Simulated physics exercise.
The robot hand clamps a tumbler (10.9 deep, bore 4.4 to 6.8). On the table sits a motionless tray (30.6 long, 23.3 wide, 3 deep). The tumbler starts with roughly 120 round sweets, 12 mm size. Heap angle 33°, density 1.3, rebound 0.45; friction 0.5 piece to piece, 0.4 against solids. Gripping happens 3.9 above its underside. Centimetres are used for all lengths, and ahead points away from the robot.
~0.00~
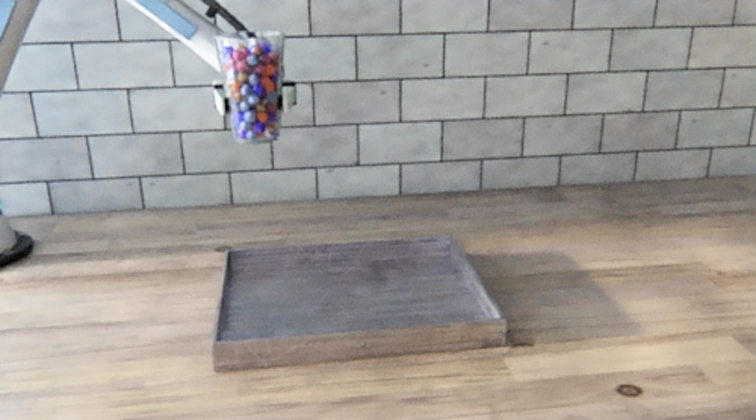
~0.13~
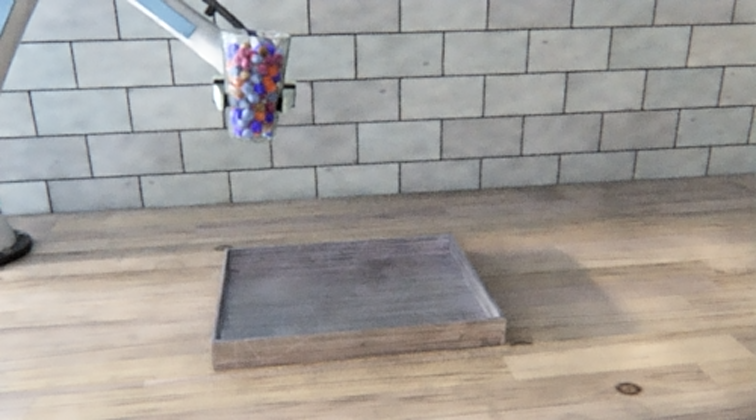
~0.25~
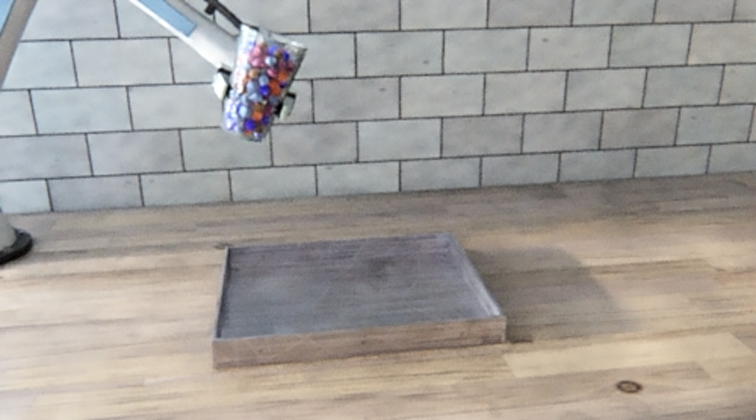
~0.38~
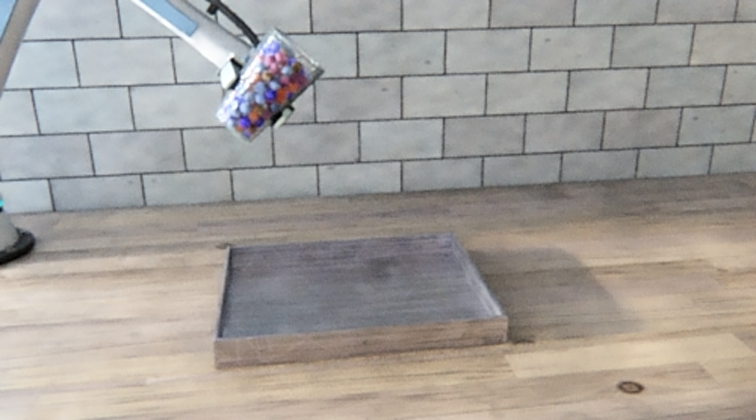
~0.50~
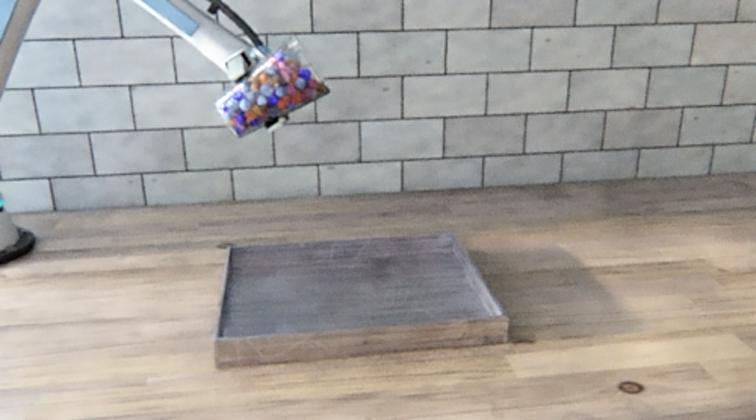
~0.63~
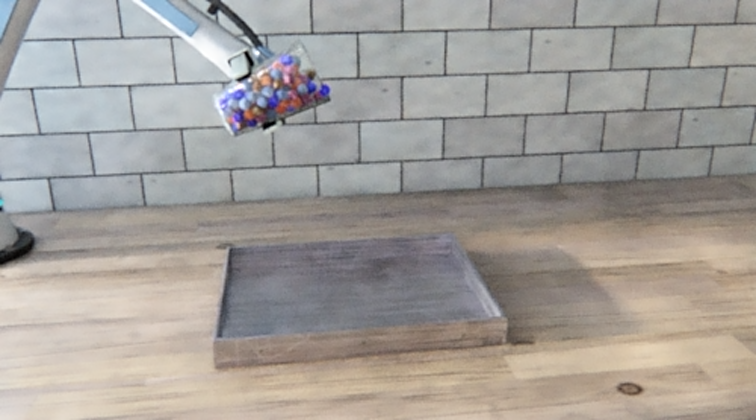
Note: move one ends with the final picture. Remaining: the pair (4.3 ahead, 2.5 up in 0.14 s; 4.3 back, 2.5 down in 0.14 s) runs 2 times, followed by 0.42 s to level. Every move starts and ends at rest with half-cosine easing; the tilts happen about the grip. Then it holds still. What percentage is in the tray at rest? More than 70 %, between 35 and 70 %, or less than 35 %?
Between 35 and 70 %.
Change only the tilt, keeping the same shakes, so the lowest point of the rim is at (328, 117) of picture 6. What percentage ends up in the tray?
I'd put it at roughly 80 %.
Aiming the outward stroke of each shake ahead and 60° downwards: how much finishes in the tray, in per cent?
About 5 per cent.
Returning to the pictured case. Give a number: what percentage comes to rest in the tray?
Some 50 in a hundred.
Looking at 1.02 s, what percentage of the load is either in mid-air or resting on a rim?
About 10 %.
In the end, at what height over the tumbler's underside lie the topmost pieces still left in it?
Roughly 7.0 centimetres.
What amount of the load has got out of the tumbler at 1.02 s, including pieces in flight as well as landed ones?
By then near 35 % is out.
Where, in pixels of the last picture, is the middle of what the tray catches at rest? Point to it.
Centre estimate: About (390, 289).
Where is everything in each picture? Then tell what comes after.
Tumbler middle at (253, 89), level; upper third of the load around (254, 61), from x 225 to 275, top at y 50; 125 in the tumbler, in the first frame.
Tumbler middle at (254, 88), tilted 6° forward; upper third of the load around (257, 60), from x 230 to 280, top at y 50, in the second frame.
Tumbler middle at (258, 87), tilted 22° forward; upper third of the load around (262, 62), from x 230 to 295, top at y 45, in the third frame.
Tumbler middle at (265, 90), tilted 43° forward; upper third of the load around (275, 68), from x 230 to 305, top at y 50, in the fourth frame.
Tumbler middle at (268, 92), tilted 59° forward; upper third of the load around (279, 76), from x 225 to 320, top at y 55, in the fifth frame.
Tumbler middle at (269, 94), tilted 65° forward; upper third of the load around (279, 80), from x 225 to 325, top at y 60; 125 in the tumbler, in the sixth frame.
After 1.02 s, tilted 65° forward, highest piece 30 above the table; 81 in the tumbler, 31 in the tray, 13 in flight or on a rim.
After 1.41 s, tilted 29° forward, highest piece 30 above the table; 62 in the tumbler, 59 in the tray, 3 on the table or floor, 1 in flight or on a rim.
After 1.81 s, level, highest piece 28 above the table; 62 in the tumbler, 60 in the tray, 3 on the table or floor.
After 2.86 s, level, highest piece 28 above the table; 62 in the tumbler, 60 in the tray, 3 on the table or floor.
At rest, 62 in the tumbler, 60 in the tray, 3 on the table or floor. That is 48 % in the tray.
